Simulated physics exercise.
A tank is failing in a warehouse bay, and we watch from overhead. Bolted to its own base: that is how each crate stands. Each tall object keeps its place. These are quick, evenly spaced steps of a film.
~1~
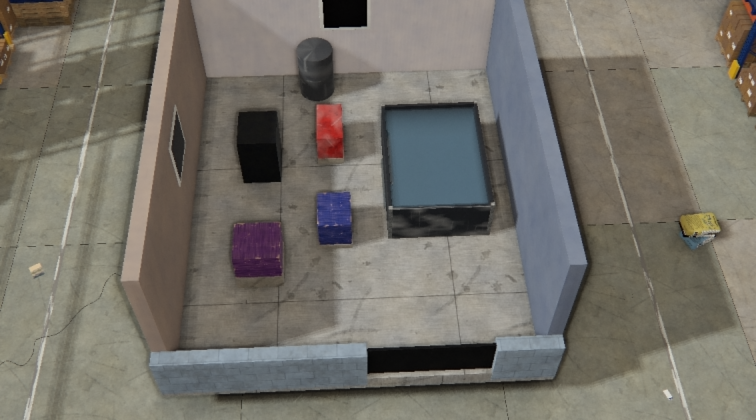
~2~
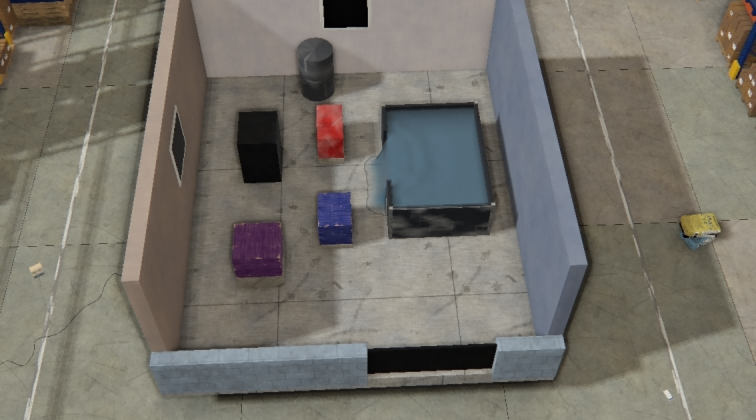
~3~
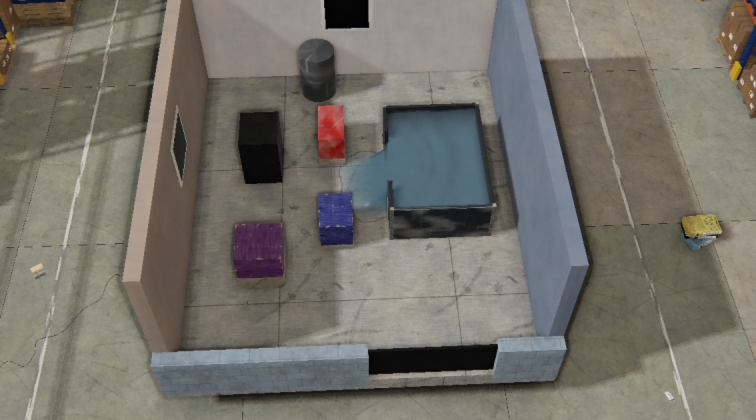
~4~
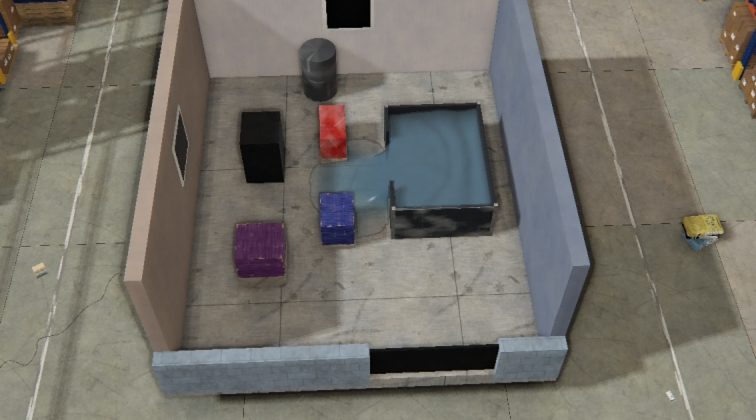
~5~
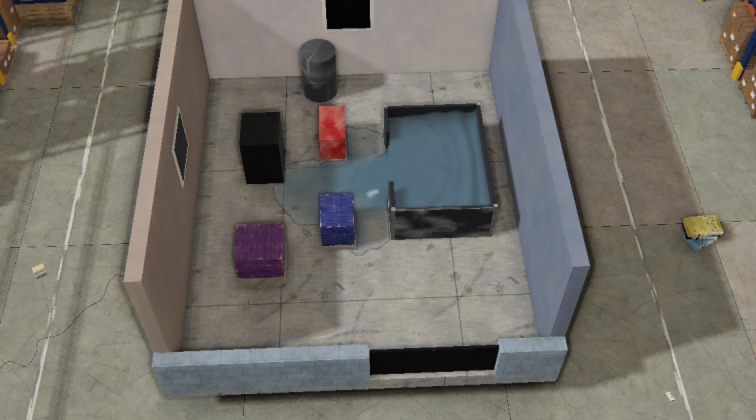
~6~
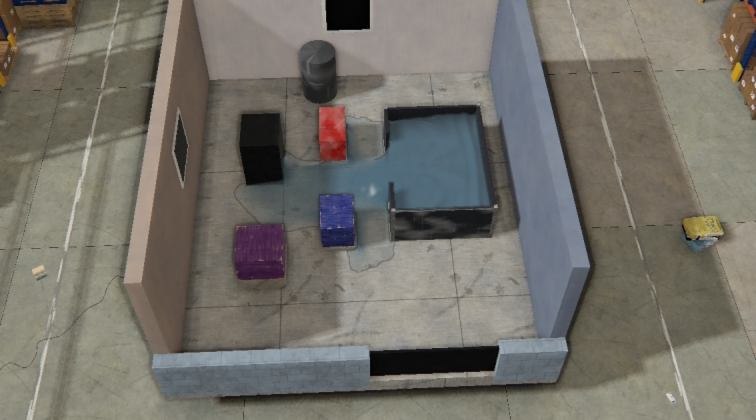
Blue-grey water pouring from the left side of a dark-walled tank, spreading left across the floor between red and blue crates.
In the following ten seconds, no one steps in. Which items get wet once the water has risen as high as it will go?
The purple crate remains dry, the red crate ends up wet, the blue crate ends up wet.
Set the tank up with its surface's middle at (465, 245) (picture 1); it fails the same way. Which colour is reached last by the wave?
Answer: The red one.
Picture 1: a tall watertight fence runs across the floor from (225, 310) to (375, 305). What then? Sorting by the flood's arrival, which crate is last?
It's the purple crate.
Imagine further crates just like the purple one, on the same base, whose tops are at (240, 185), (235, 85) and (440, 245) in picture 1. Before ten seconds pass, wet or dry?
Listed order: Flooded / unflooded / unflooded.
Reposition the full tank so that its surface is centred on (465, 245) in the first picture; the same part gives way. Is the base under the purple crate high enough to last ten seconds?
Result: Purple is swamped.
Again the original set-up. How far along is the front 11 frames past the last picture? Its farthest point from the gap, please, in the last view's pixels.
Roughly at (180, 375).
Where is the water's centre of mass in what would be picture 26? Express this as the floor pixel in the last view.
Around pixel (339, 195).
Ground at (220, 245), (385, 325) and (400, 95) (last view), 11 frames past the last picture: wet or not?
Going through them in order, I'd say drenched, drenched and drenched.
A moment on, water covers 35 % of the floor; the purple crate water round its plinth, the red crate water round its plinth, the blue crate water round its plinth.
Next, water covers 55 % of the floor; the purple crate water round its plinth, the red crate water round its plinth, the blue crate water round its plinth.
Then, water covers 65 % of the floor; the purple crate water round its plinth, the red crate water round its plinth, the blue crate water round its plinth.
Later, water covers 100 % of the floor; the purple crate water round its plinth, the red crate water round its plinth, the blue crate water round its plinth.
In the end, water covers 100 % of the floor; the purple crate stayed above the water, the red crate was topped, the blue crate was topped.
